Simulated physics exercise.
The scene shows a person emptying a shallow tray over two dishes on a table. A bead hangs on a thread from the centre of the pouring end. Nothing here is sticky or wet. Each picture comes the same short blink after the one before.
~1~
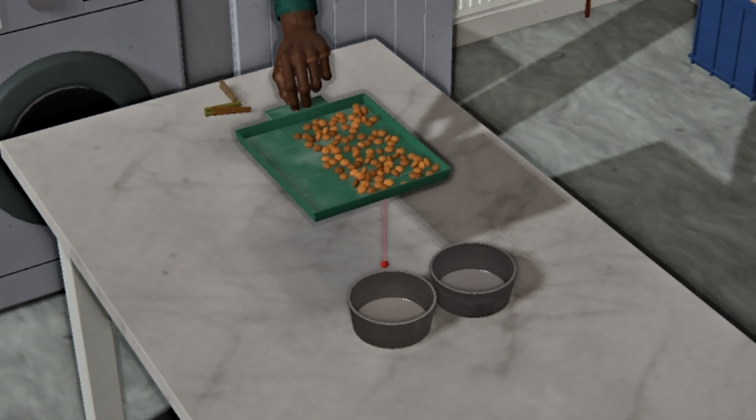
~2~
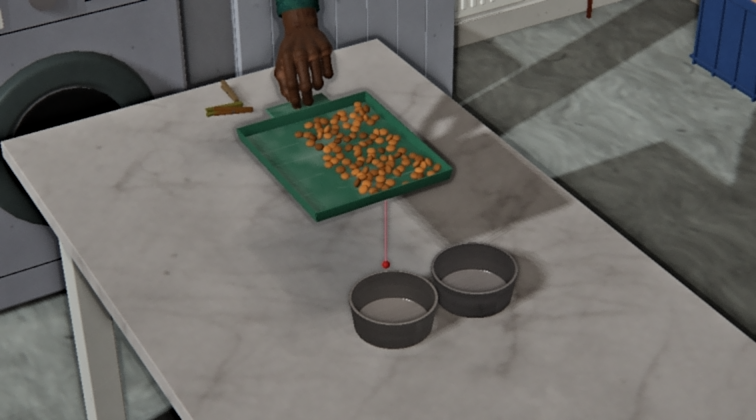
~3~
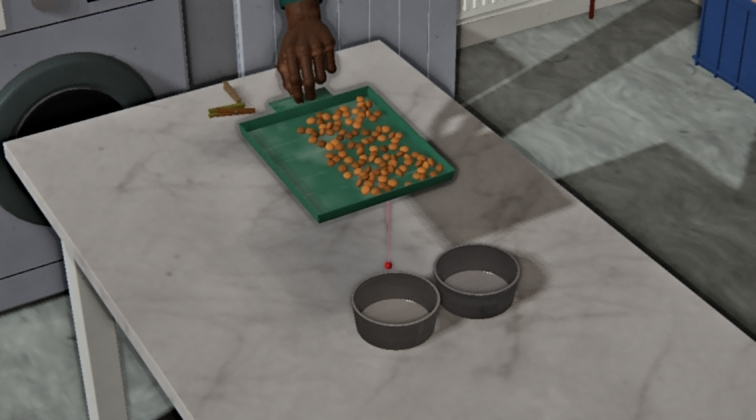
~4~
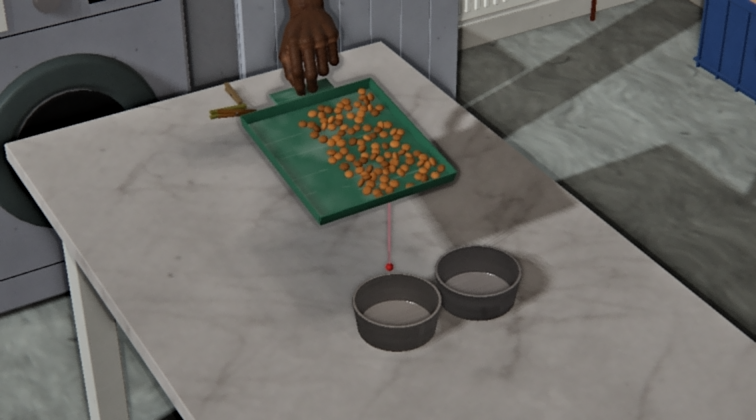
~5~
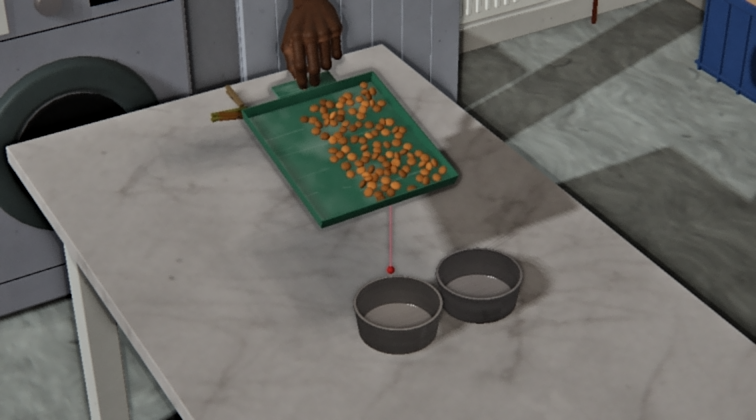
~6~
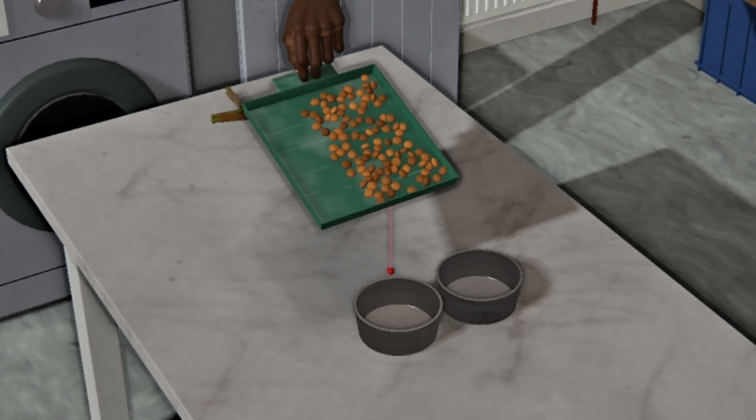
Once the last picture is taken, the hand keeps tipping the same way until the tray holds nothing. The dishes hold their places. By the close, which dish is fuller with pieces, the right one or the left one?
The left one.
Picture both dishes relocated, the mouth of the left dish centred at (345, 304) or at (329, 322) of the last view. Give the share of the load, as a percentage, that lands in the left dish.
30 % and 20 %.
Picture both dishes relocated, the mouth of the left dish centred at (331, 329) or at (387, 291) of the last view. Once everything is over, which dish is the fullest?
The first time the right-side one comes out ahead, then the left-side one the second time.
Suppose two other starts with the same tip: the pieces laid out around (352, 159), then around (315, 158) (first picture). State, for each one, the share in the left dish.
It's 60 percent the first time and 60 percent the second.
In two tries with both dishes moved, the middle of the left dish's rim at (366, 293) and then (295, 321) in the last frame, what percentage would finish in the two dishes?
First case 50 in a hundred, second case 50 in a hundred.
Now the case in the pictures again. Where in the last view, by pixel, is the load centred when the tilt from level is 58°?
Look about (396, 184) in the last picture.
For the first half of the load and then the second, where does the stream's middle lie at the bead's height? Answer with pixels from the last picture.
About (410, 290), and after that about (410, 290).
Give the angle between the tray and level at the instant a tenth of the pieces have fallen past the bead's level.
Around 75° at that moment.
Soon after the last picture, tray tipped steeply; nearly all on the tray; a stray few in the air.
A little later, tray tipped right over; about half on the tray; about a third in the left dish; a stray few in the right dish; a small part outside both; a small part in the air.
Later still, tray tipped past a quarter turn; about two thirds in the left dish; a small part in the right dish; about a quarter outside both.
At rest, tray tipped past a quarter turn; about two thirds in the left dish; a small part in the right dish; about a quarter outside both.
